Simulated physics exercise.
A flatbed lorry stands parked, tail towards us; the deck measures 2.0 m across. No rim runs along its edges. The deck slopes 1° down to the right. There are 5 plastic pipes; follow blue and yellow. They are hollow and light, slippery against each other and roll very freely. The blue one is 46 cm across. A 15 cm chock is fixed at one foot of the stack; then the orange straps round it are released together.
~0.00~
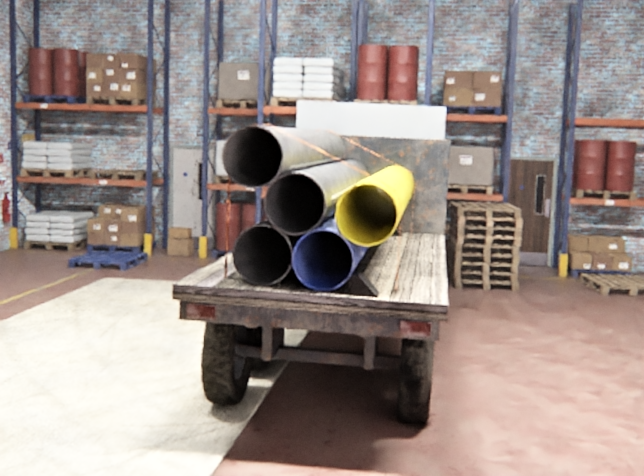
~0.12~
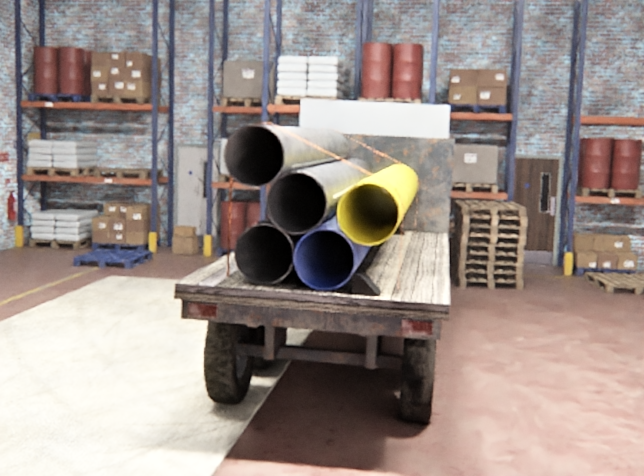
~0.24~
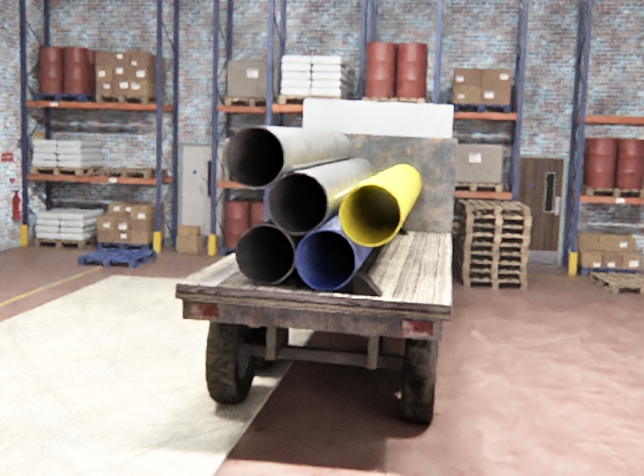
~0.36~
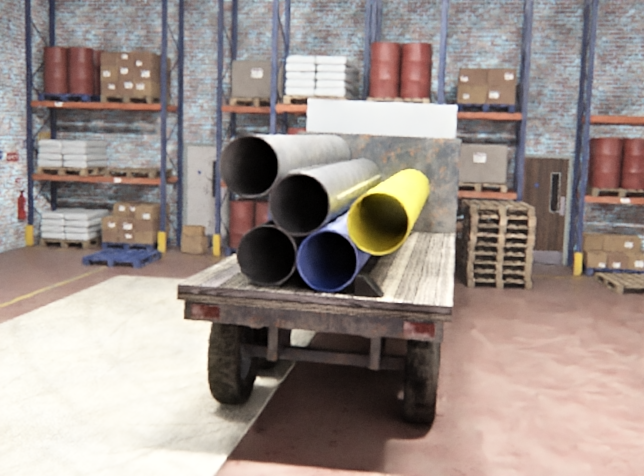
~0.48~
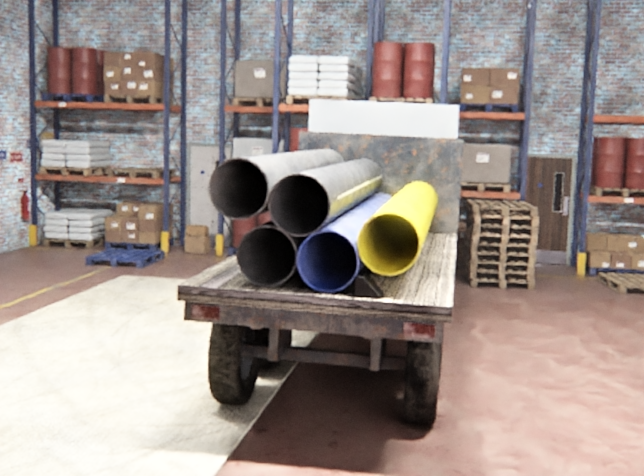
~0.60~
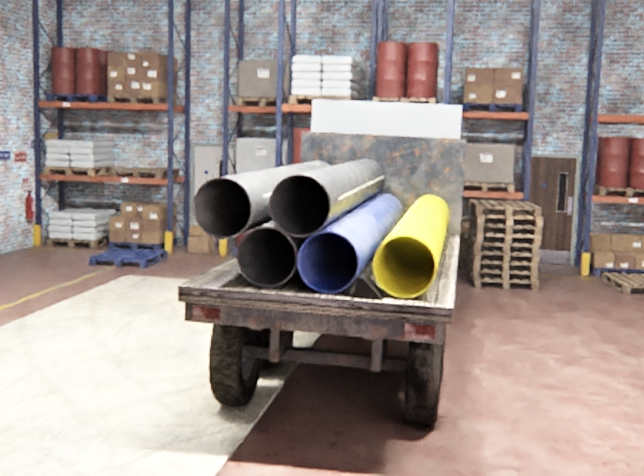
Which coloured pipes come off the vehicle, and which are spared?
Blue is still aboard. Yellow ends on the ground.
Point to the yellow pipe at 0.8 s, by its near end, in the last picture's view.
At about (437, 270).
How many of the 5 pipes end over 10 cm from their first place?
The count is 2.
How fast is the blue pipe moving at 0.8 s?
Near 0.0 m/s.
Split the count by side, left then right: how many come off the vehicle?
Left 1, right 1.
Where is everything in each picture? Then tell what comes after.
The first frame shows blue (323, 260), yellow (367, 215); straps tight; chock at (356, 285); the deck slopes 1° down to the right; 2 of the 5 lie on the deck itself.
The second frame shows blue (325, 259), yellow (368, 214); straps on.
The third frame shows blue (326, 260), yellow (370, 215); straps gone.
The fourth frame shows blue (328, 261), yellow (378, 223); no straps.
The fifth frame shows blue (328, 261), yellow (388, 244); no straps.
The sixth frame shows blue (328, 262), yellow (404, 267); no straps; chock at (360, 287).
Then, 0.8 s in, blue is on the deck, 90 cm from the right edge; yellow is on the deck, 15 cm from the right edge, rolling right; 0 off so far.
Then, 0.9 s in, yellow is on the deck, 5 cm from the right edge, rolling right; still the same for blue; 1 off so far.
Then, 1.0 s in, yellow is dropping off the right side; still the same for blue; 2 off so far.
Then, 1.1 s in, yellow is dropping off the right side; still the same for blue; 2 off so far.
In the end (5.2 s), blue is on the deck, 90 cm from the right edge; yellow is down on the right; 2 off so far.
